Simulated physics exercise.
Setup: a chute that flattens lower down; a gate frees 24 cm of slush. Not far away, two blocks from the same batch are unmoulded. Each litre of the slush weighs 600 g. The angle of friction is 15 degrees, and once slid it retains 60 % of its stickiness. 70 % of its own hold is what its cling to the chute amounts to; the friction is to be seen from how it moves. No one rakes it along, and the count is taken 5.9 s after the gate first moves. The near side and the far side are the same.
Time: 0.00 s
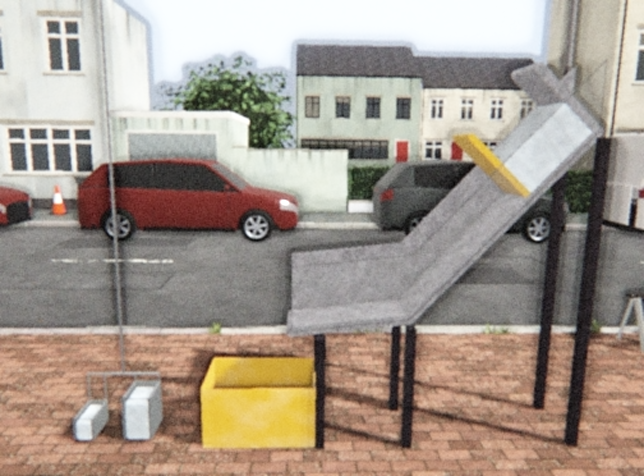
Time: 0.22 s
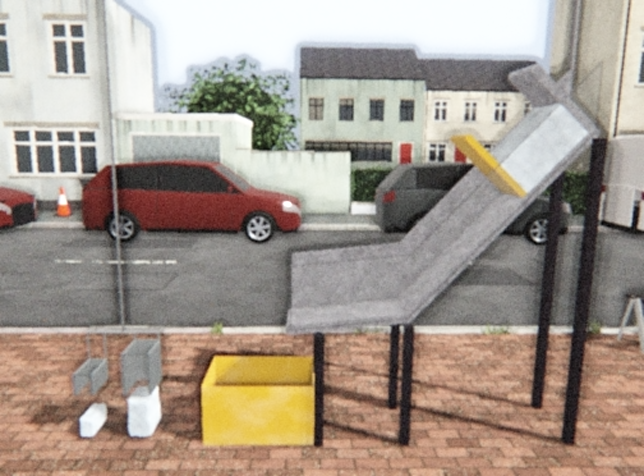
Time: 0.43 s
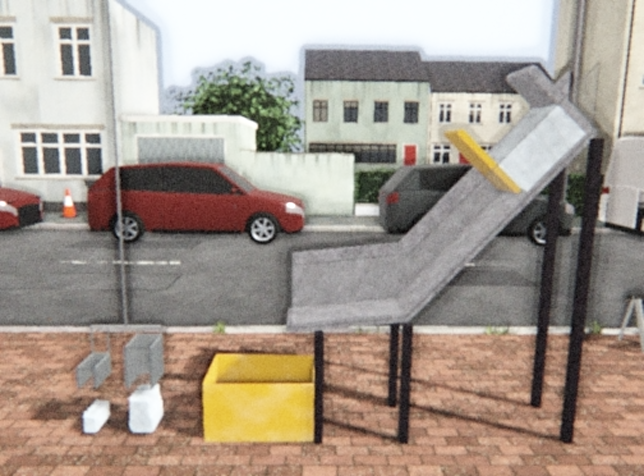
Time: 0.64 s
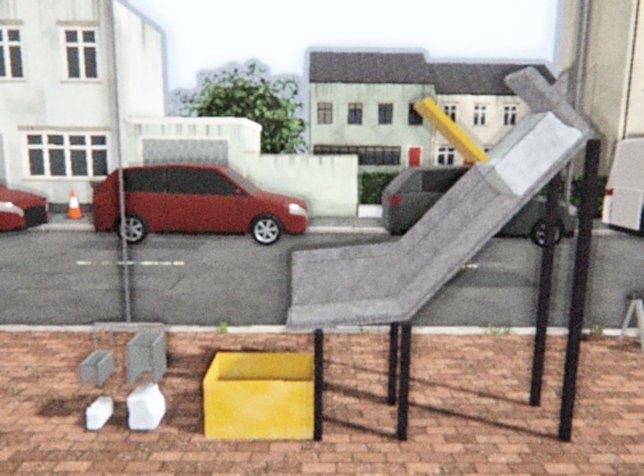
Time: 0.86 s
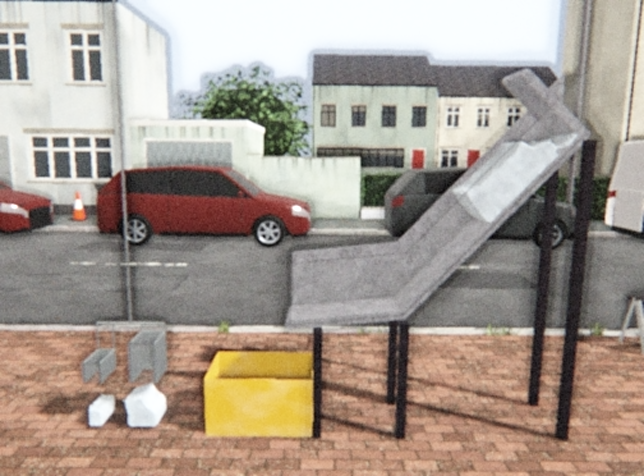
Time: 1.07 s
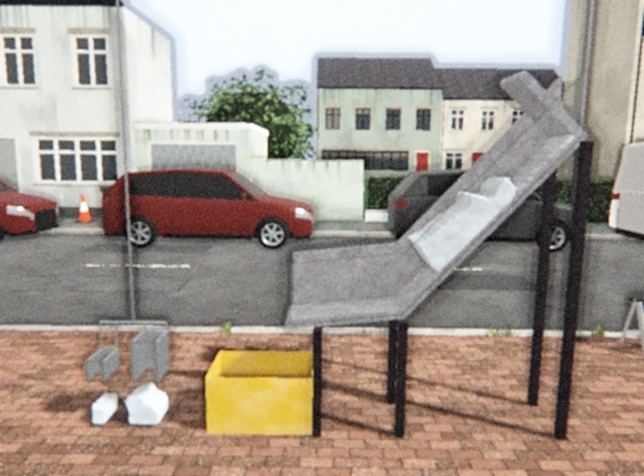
On a brick pavement, two pale blocks slump slightly and pale slush slides down a chute.
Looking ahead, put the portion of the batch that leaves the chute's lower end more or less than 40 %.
It ends up greater than 40 per cent.
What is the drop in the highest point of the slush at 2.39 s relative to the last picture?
Roughly 0.0 centimetres, give or take.
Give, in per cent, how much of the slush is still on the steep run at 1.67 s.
Roughly 6 percent at that moment.
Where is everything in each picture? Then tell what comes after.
Leading edge of the slush at (506, 161); blocks stand 11 cm, 24 cm (left to right), in the first picture.
Leading edge of the slush at (503, 162); blocks stand 11 cm, 23 cm (left to right), in the second picture.
Leading edge of the slush at (501, 162); blocks stand 11 cm, 22 cm (left to right), in the third picture.
Leading edge of the slush at (494, 168); blocks stand 11 cm, 21 cm (left to right), in the fourth picture.
Leading edge of the slush at (468, 197); blocks stand 11 cm, 19 cm (left to right), in the fifth picture.
Leading edge of the slush at (419, 247); blocks stand 11 cm, 19 cm (left to right), in the sixth picture.
After 1.67 s, 6 % is on the steep run, 87 % on the flatter one and 7 % past the end.
After 2.39 s, 6 % is on the steep run, 40 % on the flatter one and 54 % past the end.
After 3.10 s, 6 % is on the steep run, 40 % on the flatter one and 54 % past the end.
After 3.81 s, 6 % is on the steep run, 40 % on the flatter one and 54 % past the end.
After 6.25 s, at the end, 6 % is on the steep run, 40 % on the flatter one and 54 % past the end.
